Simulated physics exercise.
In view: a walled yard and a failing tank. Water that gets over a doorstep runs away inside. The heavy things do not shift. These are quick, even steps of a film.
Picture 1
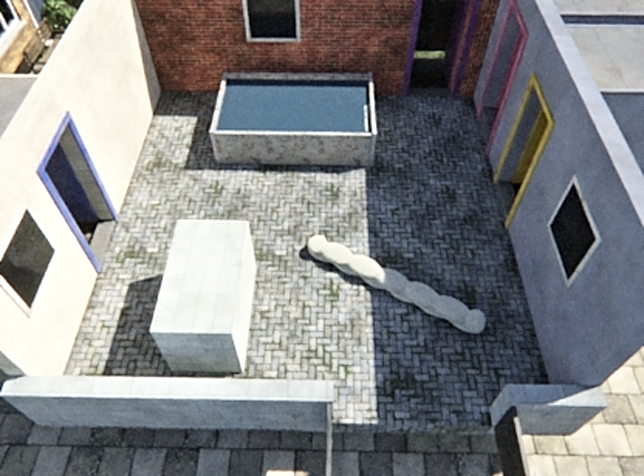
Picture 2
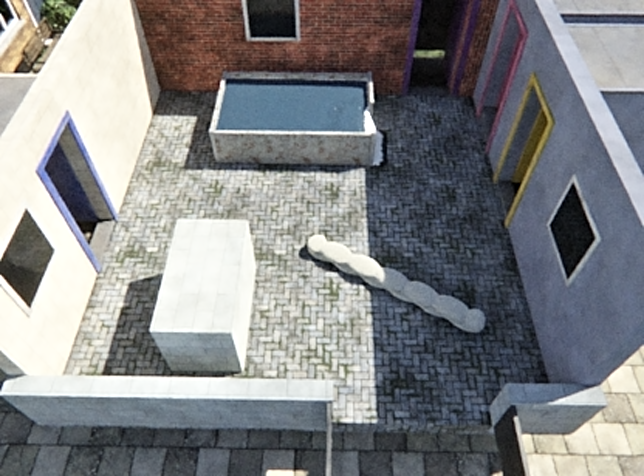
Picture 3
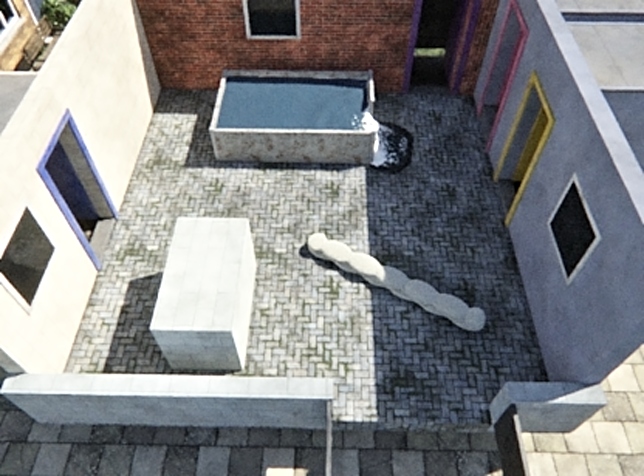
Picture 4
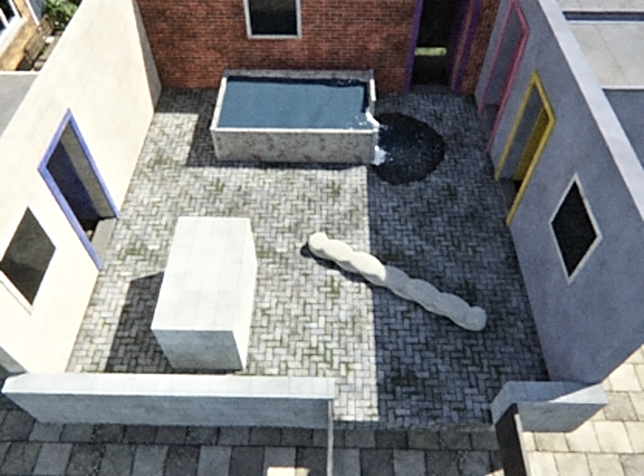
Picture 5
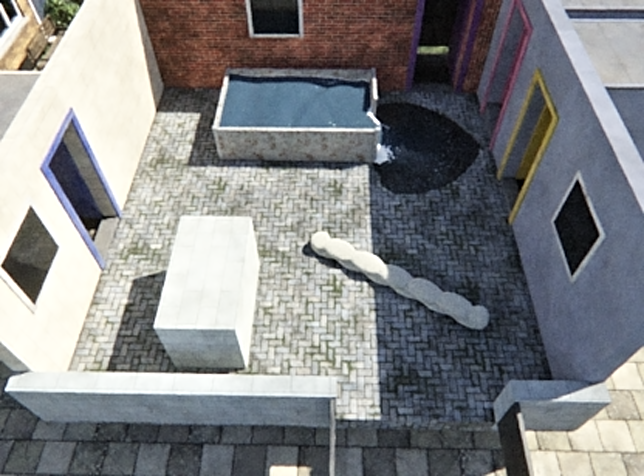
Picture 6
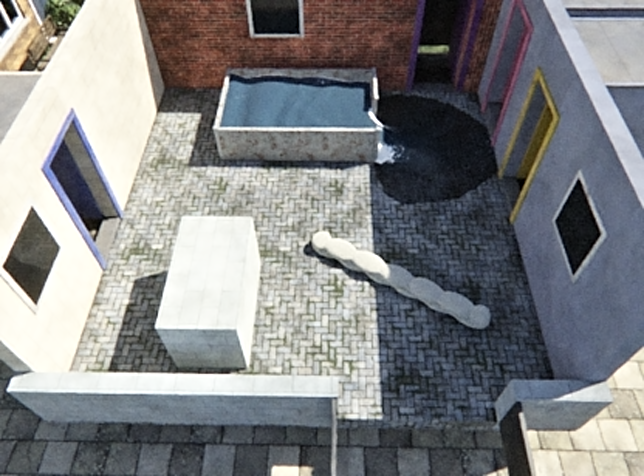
The video shows a walled, paved yard with a water-filled tank, a pale block and a lumpy pole lying on the ground; water pours from the tank's right side and spreads rightward and forward in a widening dark pool.
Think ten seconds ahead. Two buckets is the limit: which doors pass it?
One by one: The yellow door lets in a lot; the blue door admits no more than that; the pink door admits no more than that; the purple door lets in a lot.
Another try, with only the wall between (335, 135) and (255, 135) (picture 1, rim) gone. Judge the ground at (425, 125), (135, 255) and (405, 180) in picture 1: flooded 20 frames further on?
One after the other: Free of water, covered, dry.
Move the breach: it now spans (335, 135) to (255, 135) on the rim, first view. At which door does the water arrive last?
The purple door.
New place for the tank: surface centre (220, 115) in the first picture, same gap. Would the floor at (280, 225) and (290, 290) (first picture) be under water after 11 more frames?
As listed: Not flooded, clear.
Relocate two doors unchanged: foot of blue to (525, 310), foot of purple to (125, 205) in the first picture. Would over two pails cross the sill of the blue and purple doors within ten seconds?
In short: The blue one lets more in; the purple one keeps below it.
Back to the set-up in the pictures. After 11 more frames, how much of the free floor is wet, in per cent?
Roughly 25 per cent.
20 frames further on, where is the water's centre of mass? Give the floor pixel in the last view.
Roughly at (367, 151).
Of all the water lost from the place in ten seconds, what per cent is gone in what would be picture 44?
Near 65 in a hundred.
A moment on, water covers 20 % of the floor; the yellow door under two buckets in, the blue door not reached, the pink door wet at the sill, nothing in, the purple door wet at the sill, nothing in.
Next, water covers 25 % of the floor; the yellow door over two buckets in, the blue door not reached, the pink door wet at the sill, nothing in, the purple door under two buckets in.
Then, water covers 30 % of the floor; the yellow door far over two buckets in, the blue door not reached, the pink door under two buckets in, the purple door over two buckets in.
Later, water covers 60 % of the floor; the yellow door far over two buckets in, the blue door not reached, the pink door under two buckets in, the purple door far over two buckets in.
In the end, water covers 85 % of the floor; the yellow door far over two buckets in, the blue door wet at the sill, nothing in, the pink door under two buckets in, the purple door far over two buckets in.
